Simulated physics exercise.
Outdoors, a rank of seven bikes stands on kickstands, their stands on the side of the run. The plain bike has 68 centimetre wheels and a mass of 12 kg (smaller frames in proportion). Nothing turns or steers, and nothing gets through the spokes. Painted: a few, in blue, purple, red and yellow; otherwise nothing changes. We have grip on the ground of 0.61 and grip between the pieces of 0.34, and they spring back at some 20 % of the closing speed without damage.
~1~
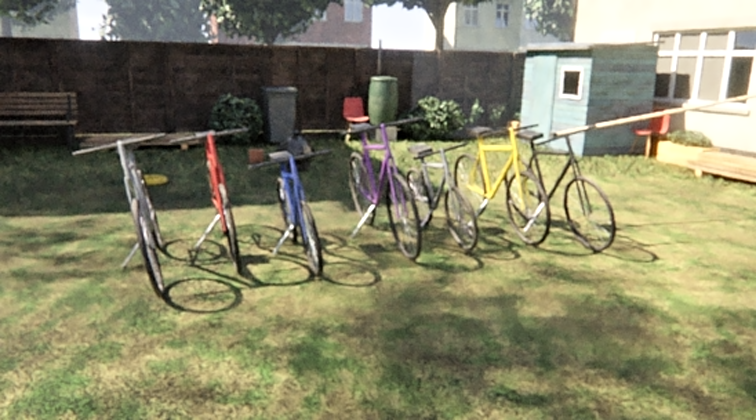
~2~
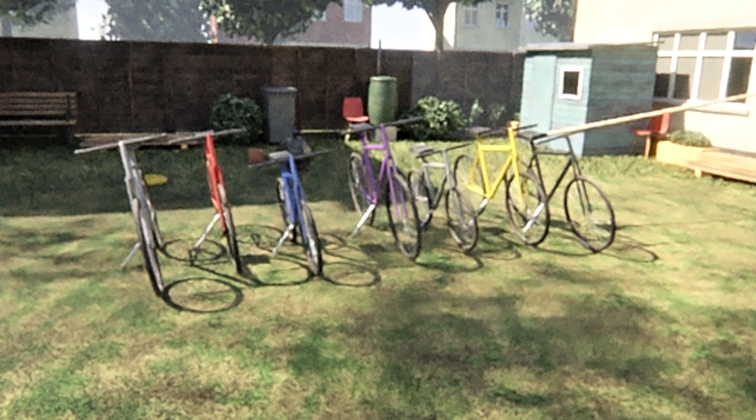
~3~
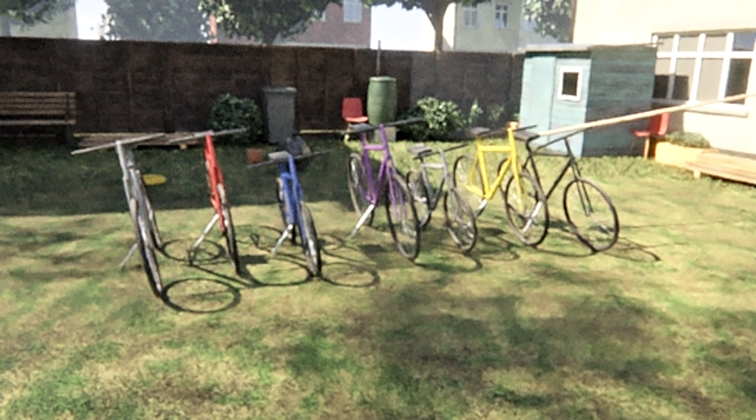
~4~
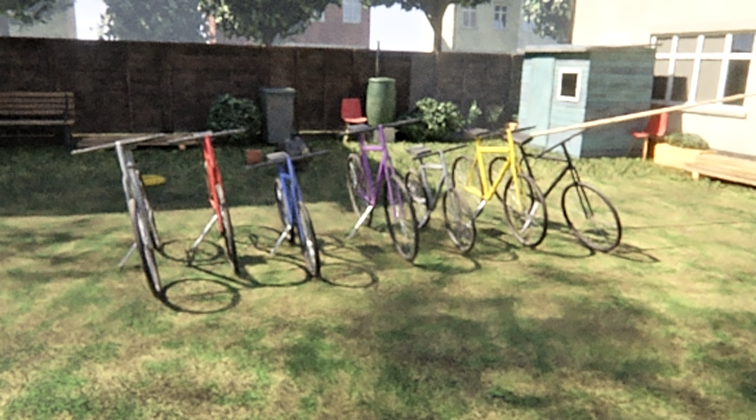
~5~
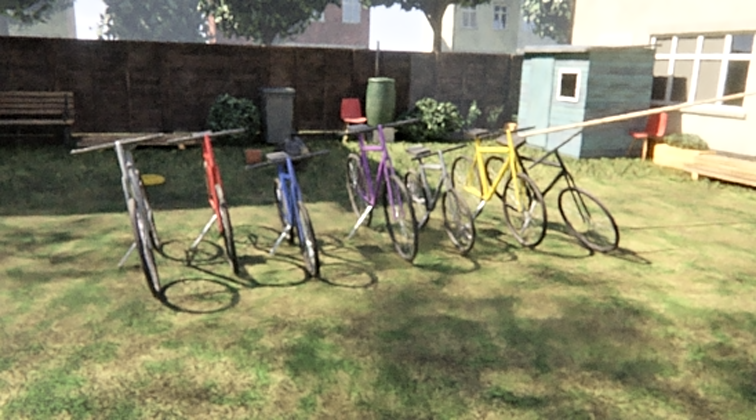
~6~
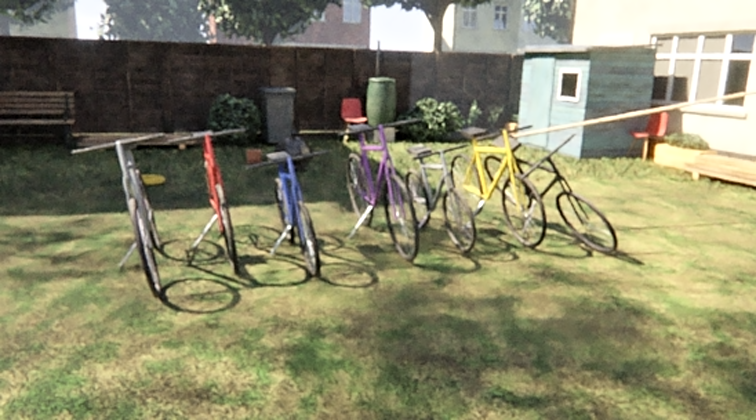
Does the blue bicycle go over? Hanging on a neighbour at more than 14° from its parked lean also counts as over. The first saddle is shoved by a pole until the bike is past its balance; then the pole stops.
Gone.
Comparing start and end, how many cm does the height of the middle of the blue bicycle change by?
Its middle ends around 0 cm lower.
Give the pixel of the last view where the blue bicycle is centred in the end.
Somewhere close to (265, 208), I'd say.
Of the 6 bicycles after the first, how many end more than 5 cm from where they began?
Answer: 4.
Then, 0.67 s past the last view, 1 of the 6 other bicycles over; blue bicycle unmoved; yellow bicycle 51° from how it stood.
Then, 1.29 s past the last view, 3 of the 6 other bicycles over; blue bicycle 4° from how it stood; yellow bicycle 74° from how it stood.
In the end, 4 of the 6 other bicycles over; blue bicycle 26° from how it stood; yellow bicycle lying flat; purple bicycle 55° from how it stood. Two left standing. From the last view, middles, blue bicycle near (265, 208), yellow bicycle near (442, 211).
